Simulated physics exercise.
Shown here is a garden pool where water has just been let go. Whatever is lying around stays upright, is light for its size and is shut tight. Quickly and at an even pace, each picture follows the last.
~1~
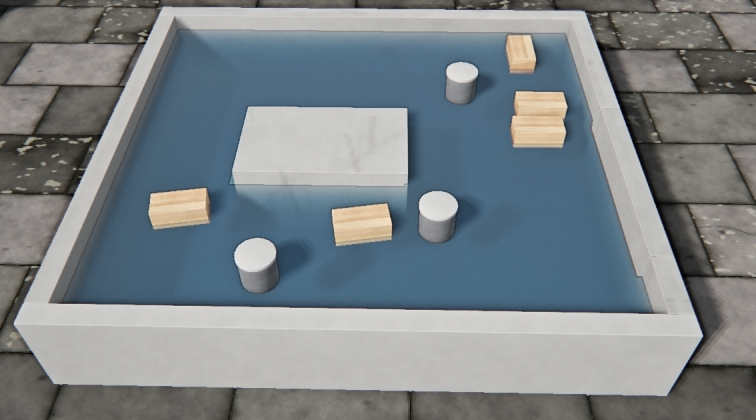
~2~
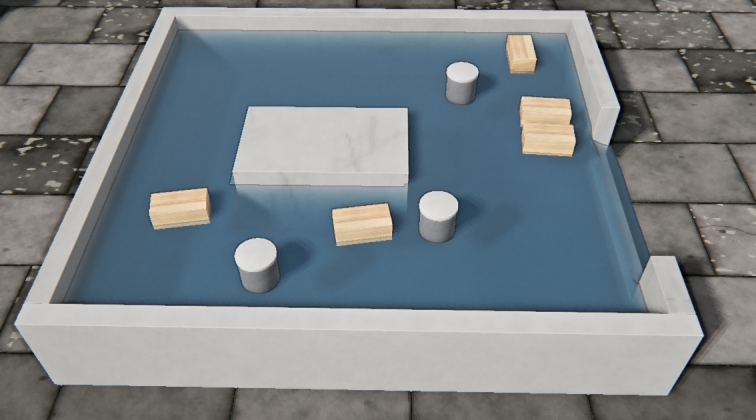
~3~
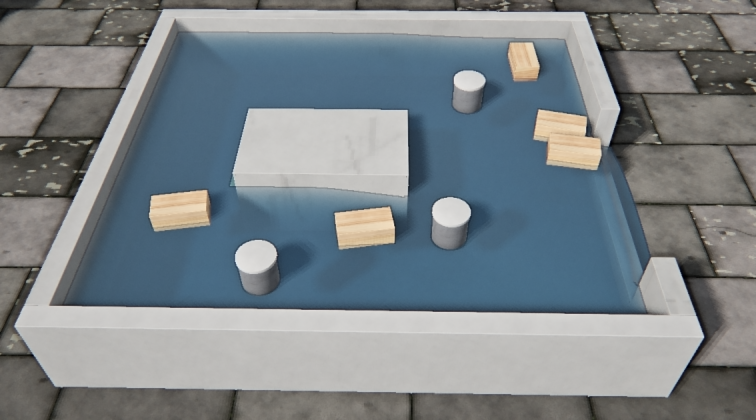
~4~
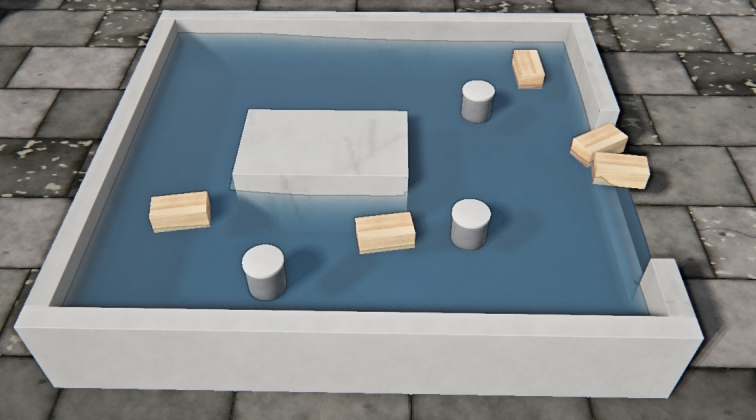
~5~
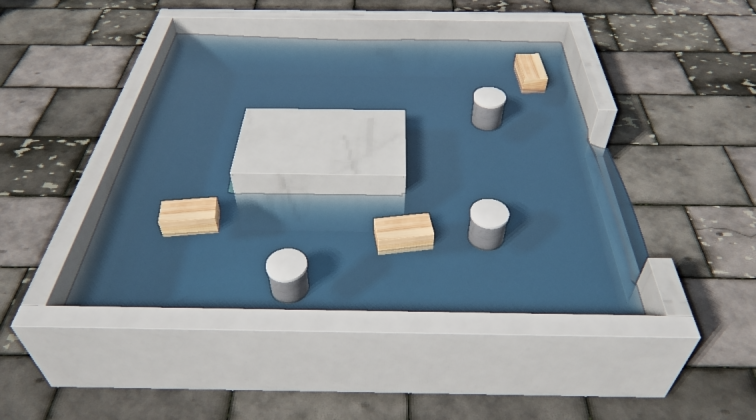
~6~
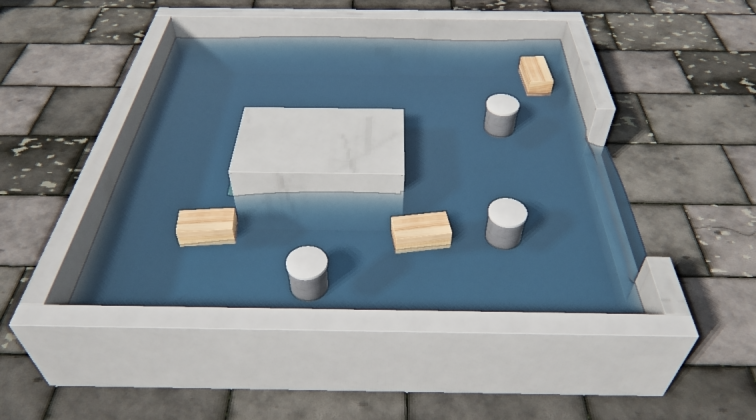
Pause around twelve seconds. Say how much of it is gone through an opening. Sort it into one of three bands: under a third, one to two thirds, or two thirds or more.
It falls in the top band, two thirds or more.
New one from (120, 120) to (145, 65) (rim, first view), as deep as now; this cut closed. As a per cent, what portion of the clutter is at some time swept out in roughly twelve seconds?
It works out to some 10 in a hundred.
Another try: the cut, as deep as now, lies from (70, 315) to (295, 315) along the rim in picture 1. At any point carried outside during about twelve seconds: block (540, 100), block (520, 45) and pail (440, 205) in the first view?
Each object, in the order asked: Not flushed / not flushed / flushed.
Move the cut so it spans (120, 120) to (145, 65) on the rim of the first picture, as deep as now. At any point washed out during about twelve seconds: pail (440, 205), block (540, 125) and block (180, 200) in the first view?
In that order: Kept in, no, carried outside.
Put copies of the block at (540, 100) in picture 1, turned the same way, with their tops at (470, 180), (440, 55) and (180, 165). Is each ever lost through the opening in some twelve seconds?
First copy escapes, second copy escapes, third copy doesn't escape.
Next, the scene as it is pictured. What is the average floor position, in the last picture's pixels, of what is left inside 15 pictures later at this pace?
Mean position: Approx. (375, 298) px.
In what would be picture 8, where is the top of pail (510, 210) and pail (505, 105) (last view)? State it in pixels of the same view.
First top about at (553, 208); second top about at (536, 118).
A moment on, 2 of 8 are out; 6 afloat.
Next, 5 of 8 are out; 3 afloat.
Later, 6 of 8 are out; 2 afloat.
In the end, 6 of 8 are out; 2 afloat.
